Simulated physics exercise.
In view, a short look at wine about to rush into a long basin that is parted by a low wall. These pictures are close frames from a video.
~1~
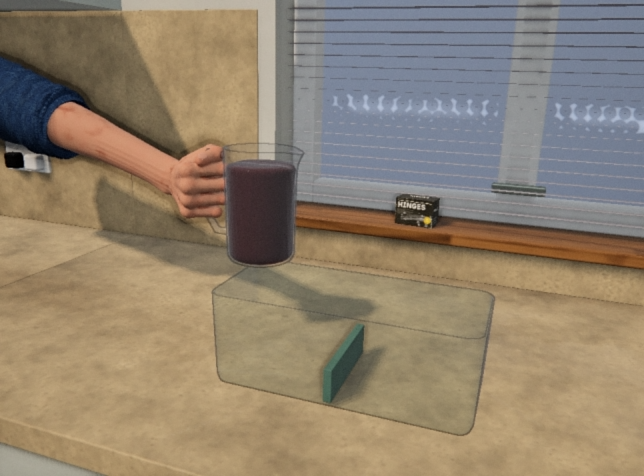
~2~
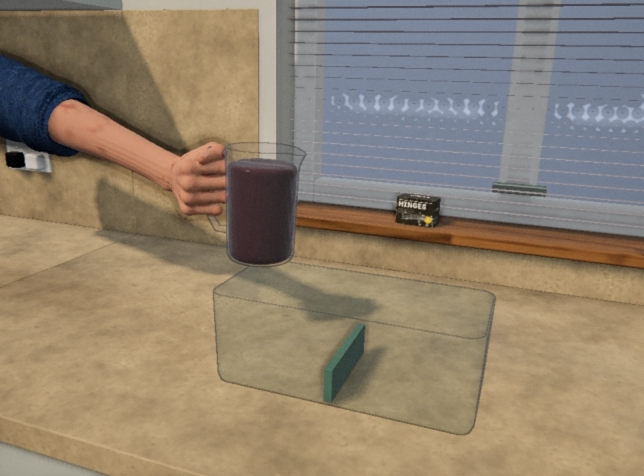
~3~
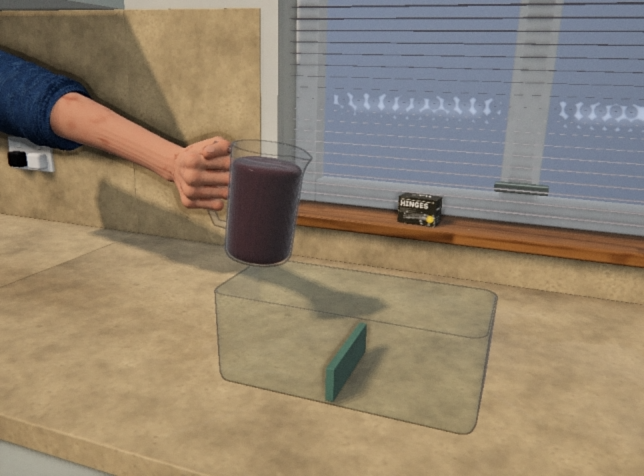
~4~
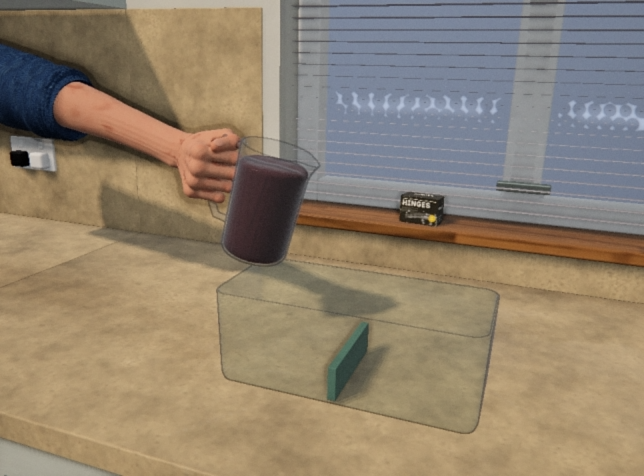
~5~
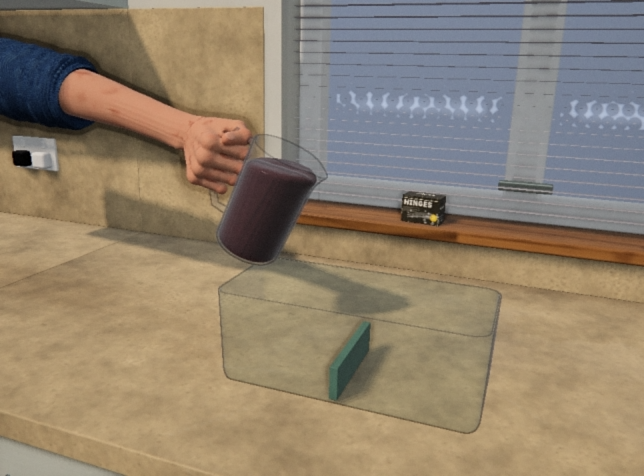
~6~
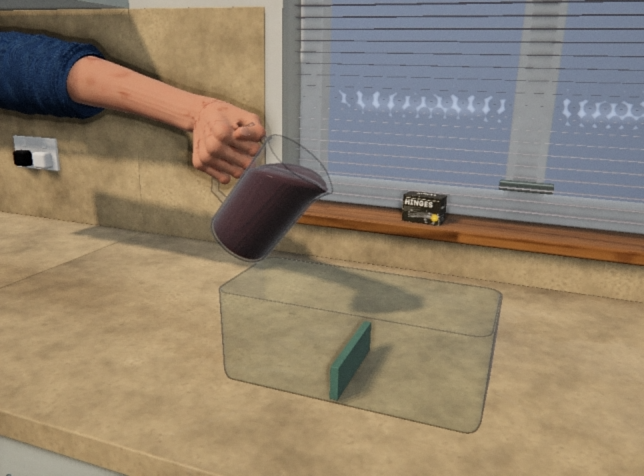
On a kitchen counter, a hand tilts a jug of dark liquid rightward above a clear basin.
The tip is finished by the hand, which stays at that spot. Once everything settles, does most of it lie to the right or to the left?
To the right.
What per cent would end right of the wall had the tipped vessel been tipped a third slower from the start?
Somewhere near 85 percent.
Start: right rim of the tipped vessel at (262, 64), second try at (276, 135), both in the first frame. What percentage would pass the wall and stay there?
Roughly 35 per cent, and 20 per cent.
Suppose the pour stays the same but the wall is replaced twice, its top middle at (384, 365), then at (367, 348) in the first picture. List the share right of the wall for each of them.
It works out to around 15 per cent for the first and around 20 per cent for the second.
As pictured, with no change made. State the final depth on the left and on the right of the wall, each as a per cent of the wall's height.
The left side ends up close to 10, the right side close to 50.
A moment on, the tilt is 105° and 62 per cent is still to pour, 3 is left of the wall and 18 right of it.
Next, the tilt is 109° and 22 per cent is still to pour, 17 is left of the wall and 47 right of it.
Then the tilt is 109° and 4 per cent is still to pour, 18 is left of the wall and 73 right of it.
Later the tilt is 109° and 0 per cent is still to pour, 20 is left of the wall and 78 right of it.
In the end 21 per cent lies left of the wall, 78 right of it and 1 outside.
